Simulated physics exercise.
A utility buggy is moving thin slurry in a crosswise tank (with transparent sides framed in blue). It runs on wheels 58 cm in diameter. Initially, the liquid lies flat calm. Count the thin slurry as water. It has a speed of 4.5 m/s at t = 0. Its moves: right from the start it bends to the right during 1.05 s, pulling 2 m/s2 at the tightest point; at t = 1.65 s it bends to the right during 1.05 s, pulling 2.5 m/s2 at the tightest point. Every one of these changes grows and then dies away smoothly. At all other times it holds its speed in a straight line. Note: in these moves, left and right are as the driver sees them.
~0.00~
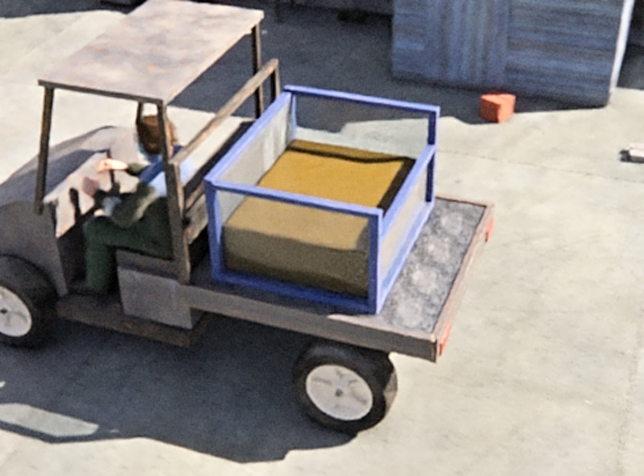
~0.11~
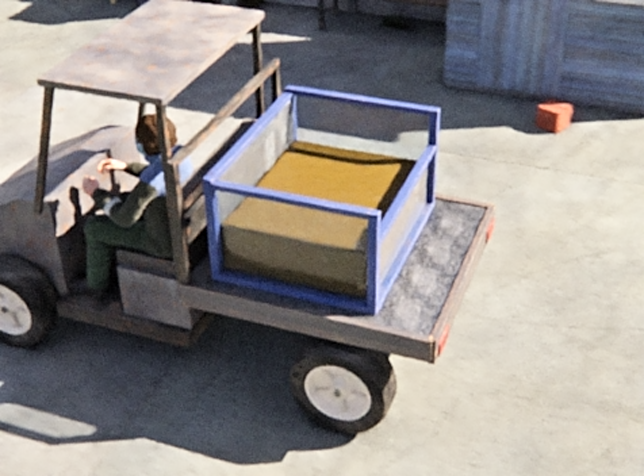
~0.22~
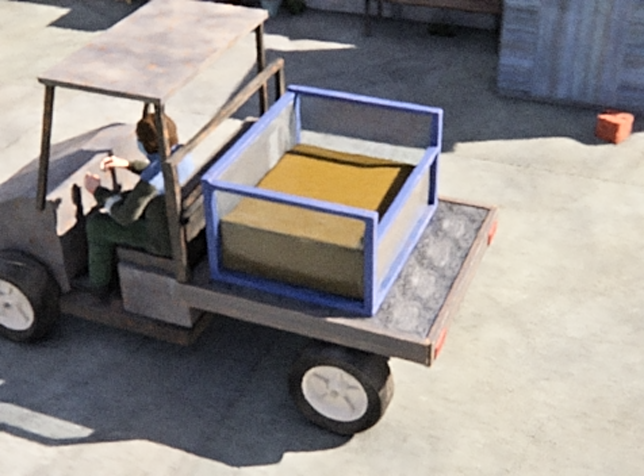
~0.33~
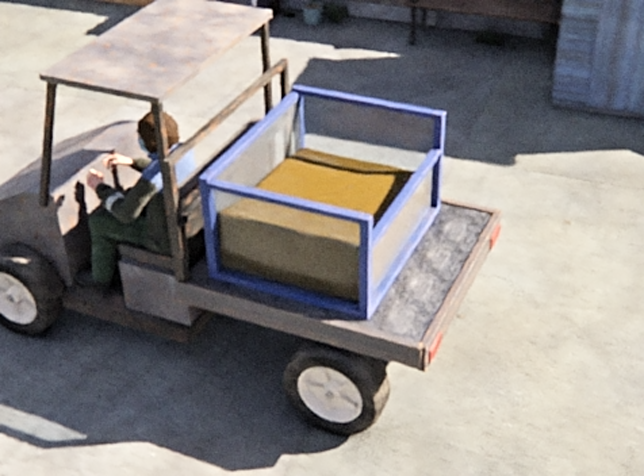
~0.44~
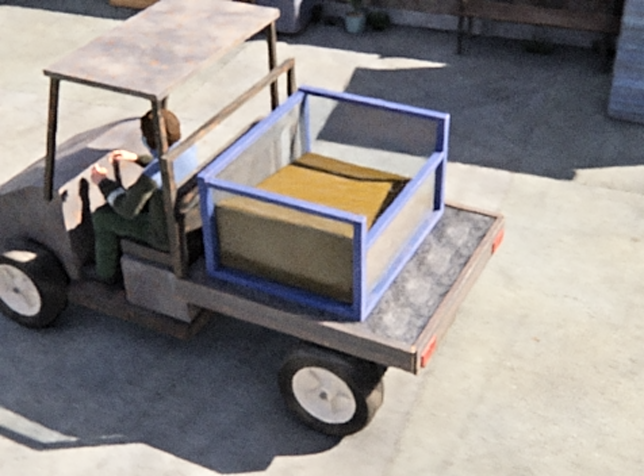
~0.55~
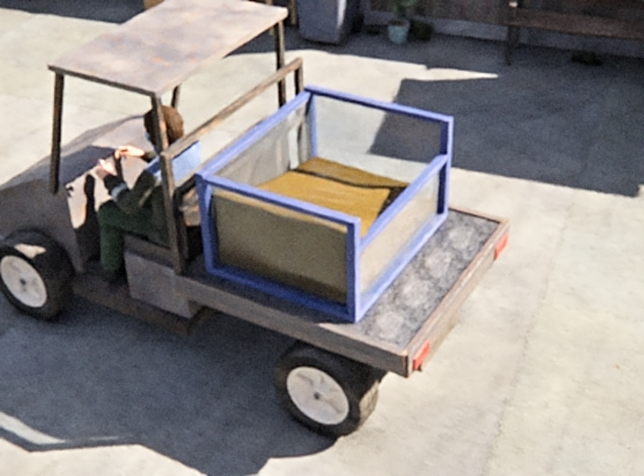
A blue-framed, clear-sided tank of murky yellow-brown liquid sits on the flat bed of a brown, canopied buggy, seen from above and to the side in a sunlit paved yard. At the left, a brown-haired driver in a blue top and dark trousers holds both hands forward. The camera follows as the buggy rolls left and curves away, an orange block slides out rightward, and the liquid climbs the near wall.
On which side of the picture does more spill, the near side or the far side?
Looks like it heads our way.
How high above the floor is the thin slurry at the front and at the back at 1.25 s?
Roughly 34 cm in front and 34 cm behind.
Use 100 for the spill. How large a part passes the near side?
Some 50 per cent of it.
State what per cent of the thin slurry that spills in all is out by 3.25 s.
Roughly 70 per cent by then.
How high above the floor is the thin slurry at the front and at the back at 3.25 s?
Level: ~ 28 cm in front; 38 cm behind.
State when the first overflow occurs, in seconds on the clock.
Around 1.1 seconds.
Then, 1.25 s in, it stands 33 cm high behind and 35 cm in front; all of it is still inside.
Then, 2.15 s in, it stands 38 cm high behind and 36 cm in front; 1 per cent has gone over the right end.
Then, 3.25 s in, it stands 39 cm high behind and 28 cm in front; 9 per cent has gone mostly over the near side, some over the right end.
Then, 5.68 s in, 13 per cent has gone over the near side and the right end, a little elsewhere; the near side has passed 6 per cent and the far side 1.
